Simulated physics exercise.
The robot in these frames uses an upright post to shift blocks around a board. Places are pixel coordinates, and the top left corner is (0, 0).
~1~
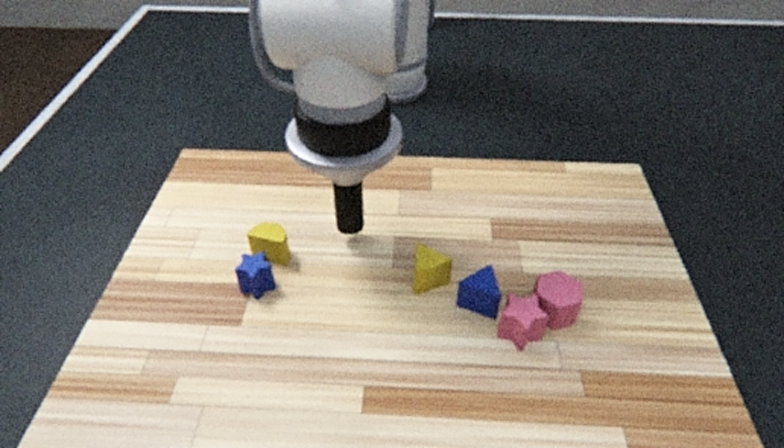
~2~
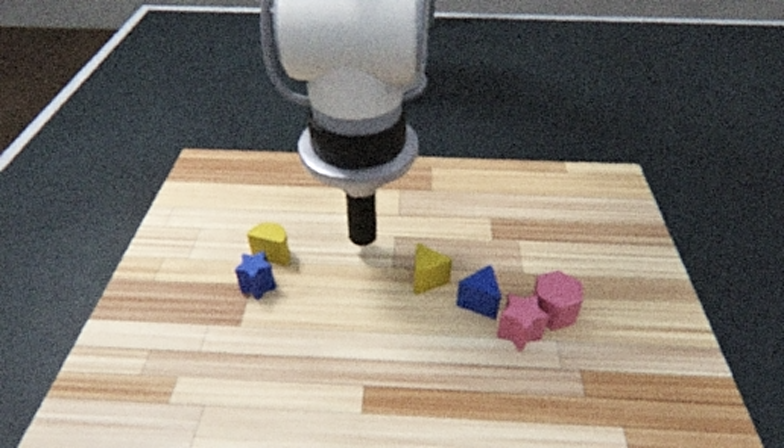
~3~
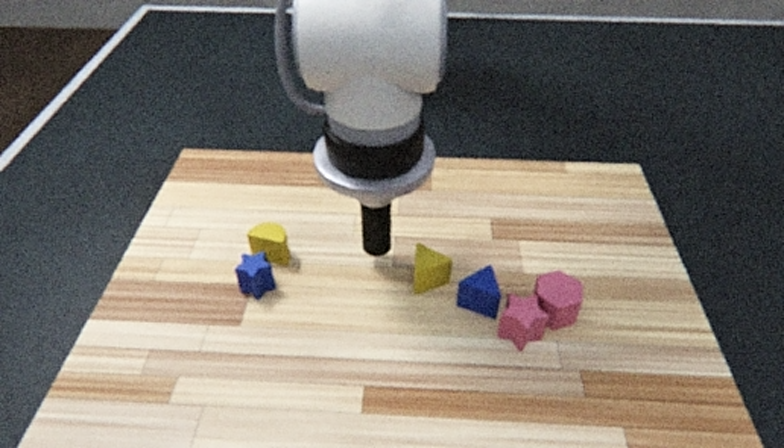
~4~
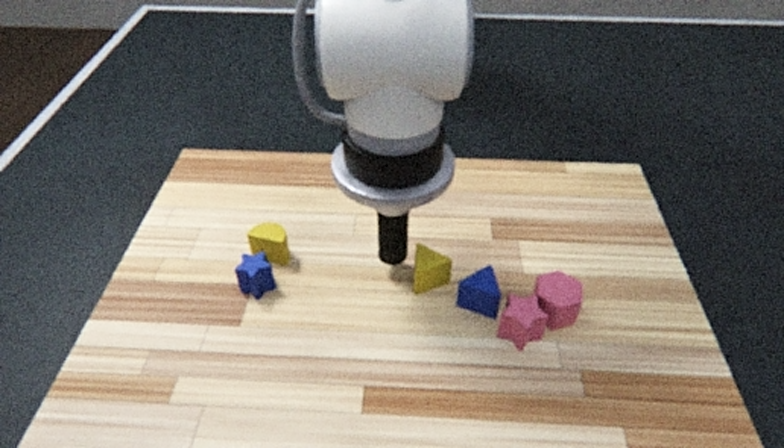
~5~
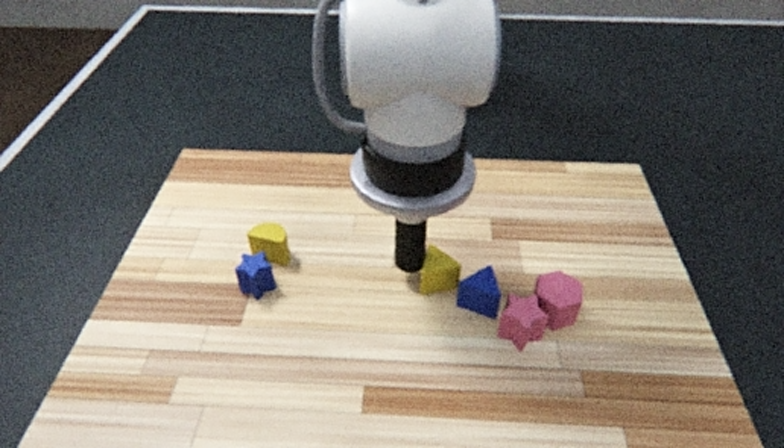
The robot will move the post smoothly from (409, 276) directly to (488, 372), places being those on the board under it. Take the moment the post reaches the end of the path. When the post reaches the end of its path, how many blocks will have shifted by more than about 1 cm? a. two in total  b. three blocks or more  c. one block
Option c.
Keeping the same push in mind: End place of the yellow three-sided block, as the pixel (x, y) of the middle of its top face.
It should be at about (460, 268).
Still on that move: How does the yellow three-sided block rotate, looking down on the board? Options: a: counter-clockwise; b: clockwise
My answer is option a.
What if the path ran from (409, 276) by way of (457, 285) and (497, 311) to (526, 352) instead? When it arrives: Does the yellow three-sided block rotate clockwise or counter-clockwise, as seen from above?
From the top, the block rotates counterclockwise.
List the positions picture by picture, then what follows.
Tip of the post at (350, 226), middles of tops, yellow three-sided block at (428, 257), blue three-sided block at (484, 280), in the first picture.
Post at (363, 237), nothing pushed, in the second picture.
Post at (377, 247), nothing pushed, in the third picture.
Post at (393, 255), nothing pushed, in the fourth picture.
Post at (410, 262), yellow three-sided block at (438, 259), blue three-sided block at (484, 280), in the fifth picture.
The first path, step by step. One third of the way, post at (435, 292); yellow three-sided block at (459, 268), turned 35° anticlockwise.
Two thirds of the way, post at (461, 324); yellow three-sided block at (460, 268), turned 40° anticlockwise.
At the end, post at (491, 359); yellow three-sided block at (460, 268), turned 40° anticlockwise; blue three-sided block unmoved.
